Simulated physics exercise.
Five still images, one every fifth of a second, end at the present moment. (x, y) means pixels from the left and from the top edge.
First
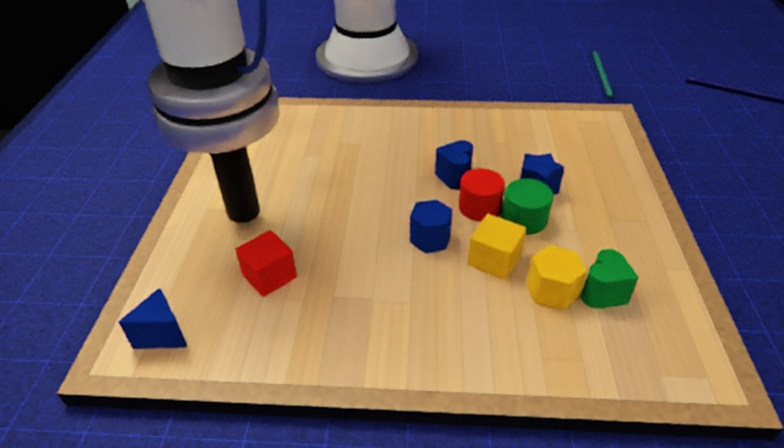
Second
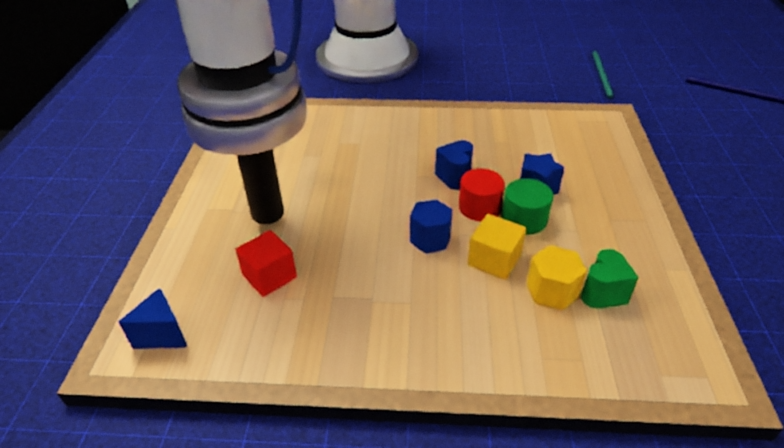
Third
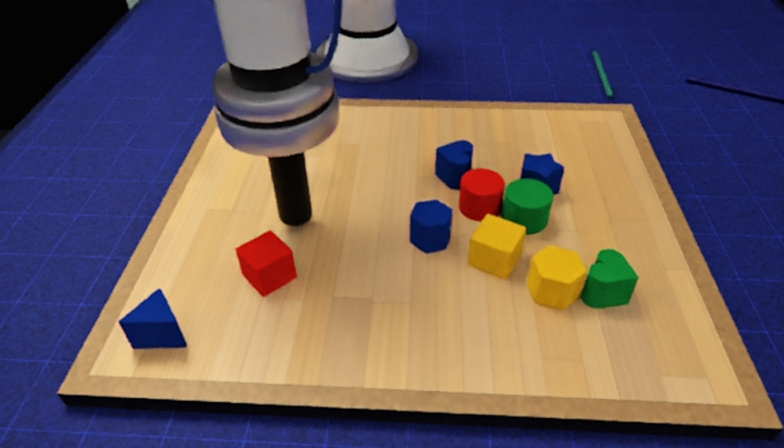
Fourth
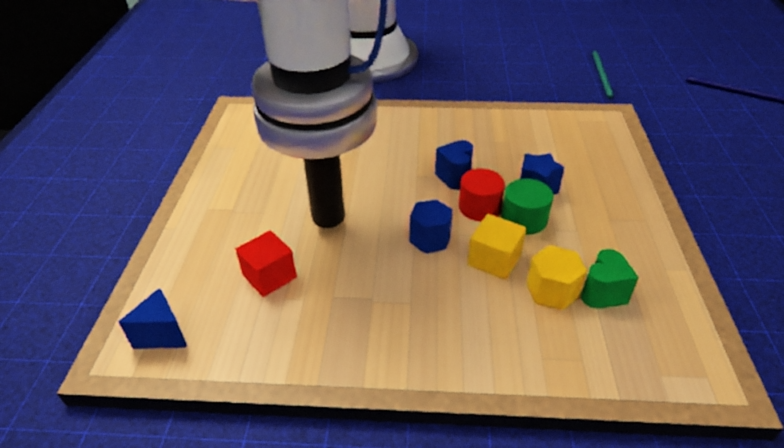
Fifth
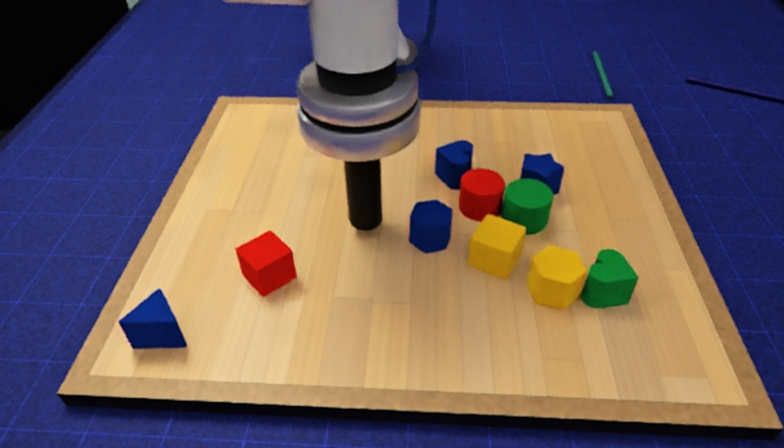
A robot arm with a black rod moved steadily right across a wooden board, passing behind the red cube and nearing the blue hexagon, while all the colored blocks stayed where they were.
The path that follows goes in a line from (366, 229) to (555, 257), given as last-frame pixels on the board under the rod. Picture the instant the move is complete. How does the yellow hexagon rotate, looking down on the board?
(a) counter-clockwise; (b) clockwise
b - clockwise.
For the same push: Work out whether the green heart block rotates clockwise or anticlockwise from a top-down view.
Rotates counter-clockwise.
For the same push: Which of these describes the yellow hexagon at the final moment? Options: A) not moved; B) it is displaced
My pick is B.
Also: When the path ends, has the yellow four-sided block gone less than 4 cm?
I expect not.
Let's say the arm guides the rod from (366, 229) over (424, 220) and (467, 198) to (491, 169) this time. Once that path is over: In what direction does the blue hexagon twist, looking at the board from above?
Overhead view: Clockwise.
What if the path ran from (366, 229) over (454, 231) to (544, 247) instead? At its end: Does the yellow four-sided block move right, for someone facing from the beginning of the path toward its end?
Yes, that is how it ends up.
What follows on the original path. One third of the way, rod (427, 230); blue hexagon (465, 216); yellow four-sided block (503, 234).
Two thirds of the way, rod (491, 239); blue hexagon (529, 215), turned 25° anticlockwise; yellow four-sided block (554, 244), turned 50° clockwise; green circle (538, 189); yellow hexagon (577, 276), turned 30° clockwise; green heart block (620, 270), turned 30° anticlockwise.
At the end, rod (557, 248); blue hexagon (578, 209), turned 75° anticlockwise; yellow four-sided block (596, 259), turned 85° clockwise; green circle (546, 186); yellow hexagon (592, 293), turned 60° clockwise; green heart block (645, 284), turned 80° anticlockwise.
